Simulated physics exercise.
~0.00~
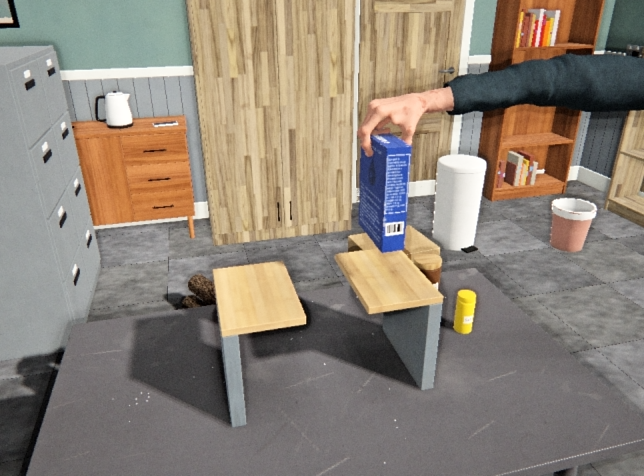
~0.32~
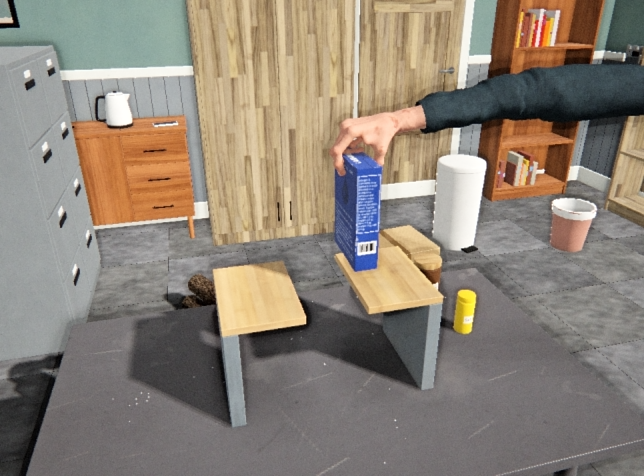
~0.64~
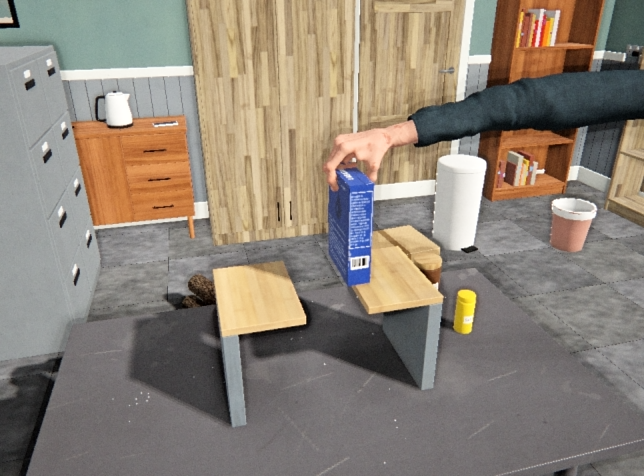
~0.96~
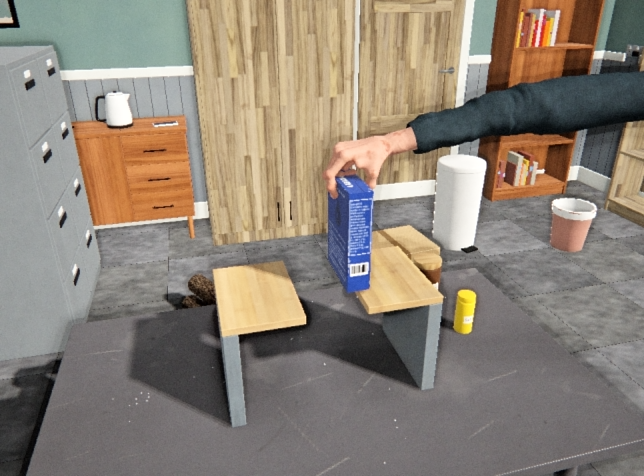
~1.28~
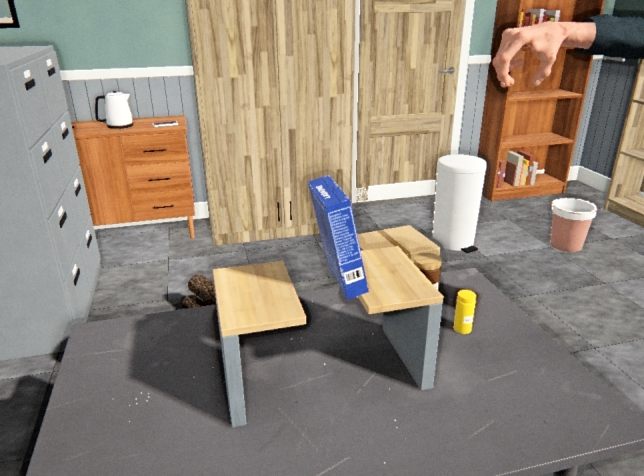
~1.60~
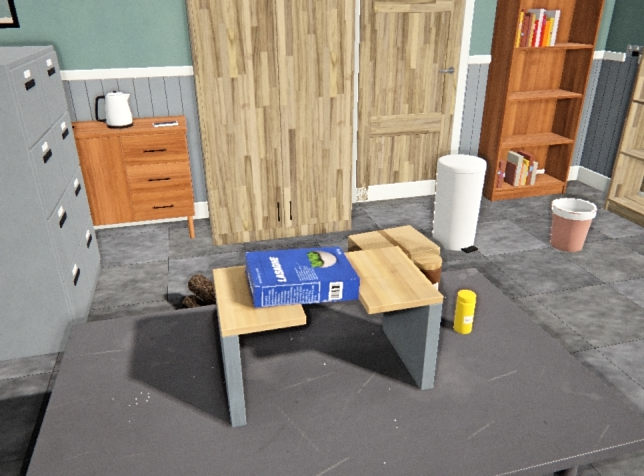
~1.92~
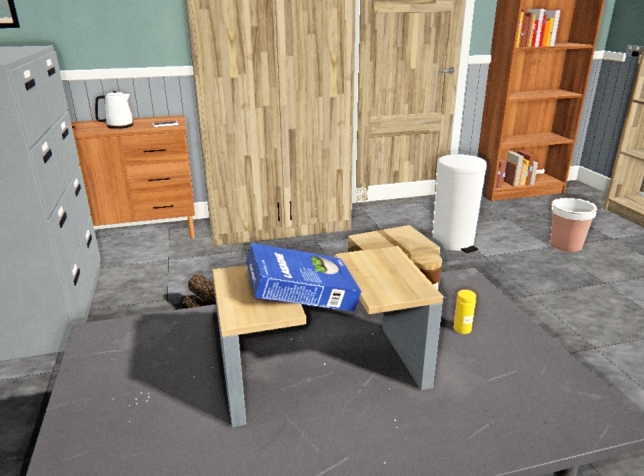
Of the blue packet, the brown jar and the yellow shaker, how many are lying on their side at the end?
One of them is, the blue packet, which lies across the gap in the stand.
